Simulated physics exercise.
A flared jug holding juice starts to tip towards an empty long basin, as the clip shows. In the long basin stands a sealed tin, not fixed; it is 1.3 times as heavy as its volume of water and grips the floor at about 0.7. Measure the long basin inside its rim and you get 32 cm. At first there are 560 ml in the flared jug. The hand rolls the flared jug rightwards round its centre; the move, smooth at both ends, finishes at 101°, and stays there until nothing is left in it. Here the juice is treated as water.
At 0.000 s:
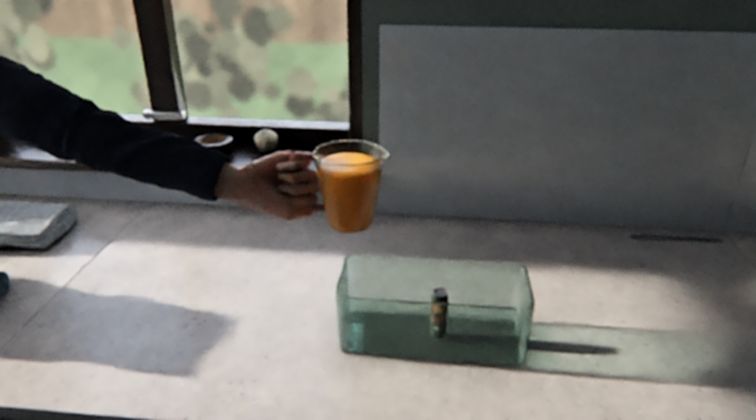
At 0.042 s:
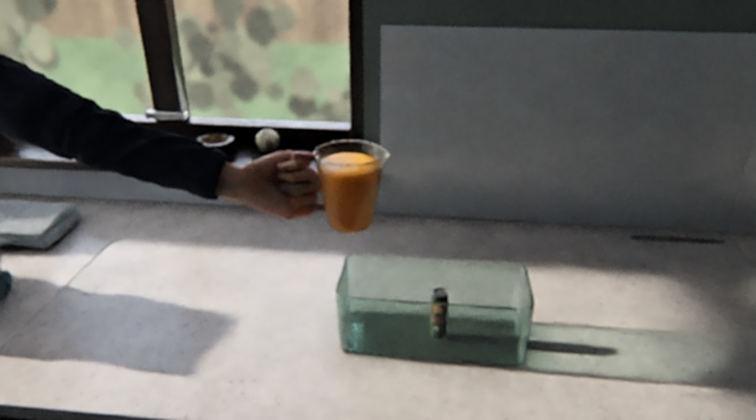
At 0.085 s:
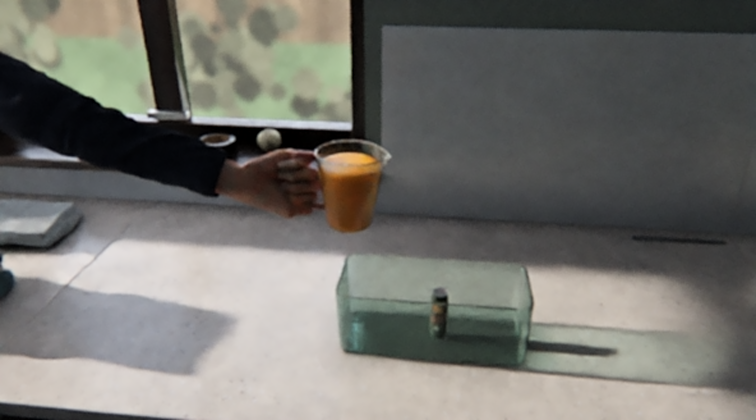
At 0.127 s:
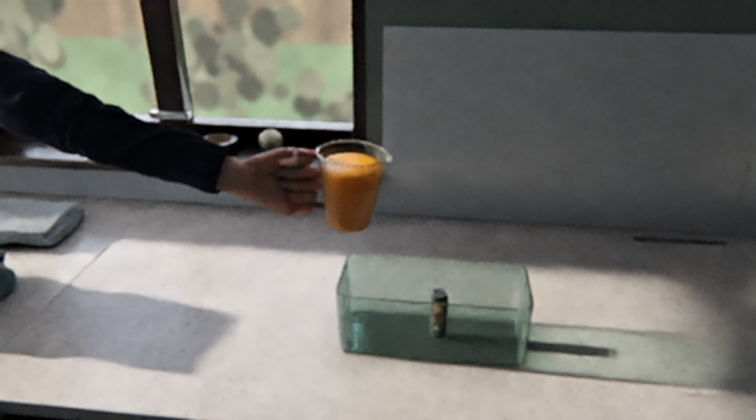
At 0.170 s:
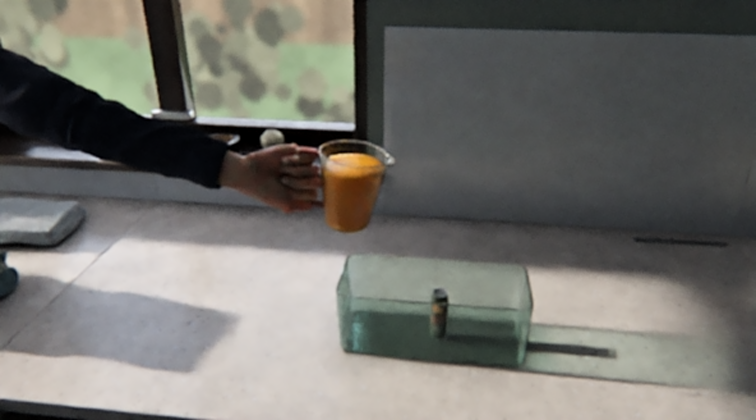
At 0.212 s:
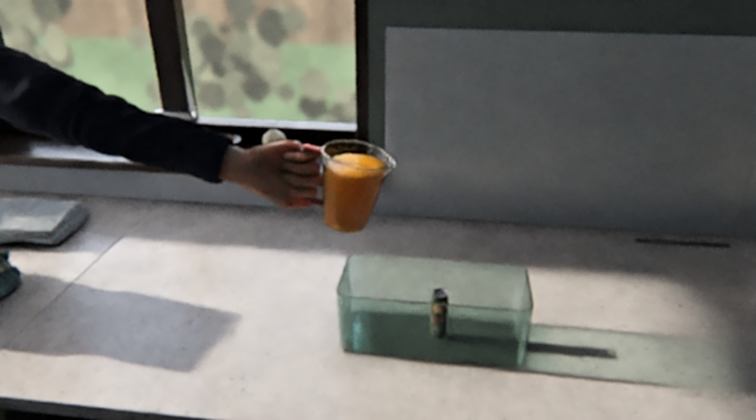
The clip shows a hand holding a clear, flared jug of orange juice above a pale counter, beside a long, green-tinted glass basin with a small tin in it. The hand then slowly tilts the jug slightly to the right.
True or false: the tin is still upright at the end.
False.
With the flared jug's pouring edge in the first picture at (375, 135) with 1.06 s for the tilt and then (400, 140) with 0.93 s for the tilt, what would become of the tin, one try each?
The tin overturns the first time and stays vertical the second time.
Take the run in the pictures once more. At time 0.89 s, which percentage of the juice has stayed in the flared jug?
I'd estimate some 26 per cent.
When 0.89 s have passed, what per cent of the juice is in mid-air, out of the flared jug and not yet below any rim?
Airborne fraction: Approx. 22 %.
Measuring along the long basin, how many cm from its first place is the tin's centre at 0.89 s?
The tin has gone some 0 cm.
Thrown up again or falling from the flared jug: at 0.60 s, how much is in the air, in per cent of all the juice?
About 18 per cent.
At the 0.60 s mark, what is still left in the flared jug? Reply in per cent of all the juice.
Still held: Roughly 78 % of the total.
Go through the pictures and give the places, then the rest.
The first picture shows tilt 0°; pouring edge (390, 155); surface from (319, 161) to (381, 164); the long basin's rim runs from (341, 275) to (530, 286); the tin's top is at (440, 294).
The second picture shows tilt 0°; pouring edge (390, 156); surface from (319, 161) to (381, 164).
The third picture shows tilt 2°; pouring edge (391, 157); surface from (321, 160) to (381, 165).
The fourth picture shows tilt 4°; pouring edge (393, 159); surface from (324, 161) to (383, 166).
The fifth picture shows tilt 7°; pouring edge (395, 161); surface from (324, 161) to (385, 166).
The sixth picture shows tilt 11°; pouring edge (397, 164); surface from (326, 162) to (388, 167).
After 0.60 s the tilt is 65° and 79 per cent is still to pour; the tin stands where it began.
After 0.89 s the tilt is 97° and 27 per cent is still to pour; the tin stands where it began.
After 1.19 s the tilt is 101° and 1 per cent is still to pour; the tin lies on its side.
After 1.51 s the tilt is 101° and 0 per cent is still to pour; the tin lies on its side.
In the end the tin lies on its side.
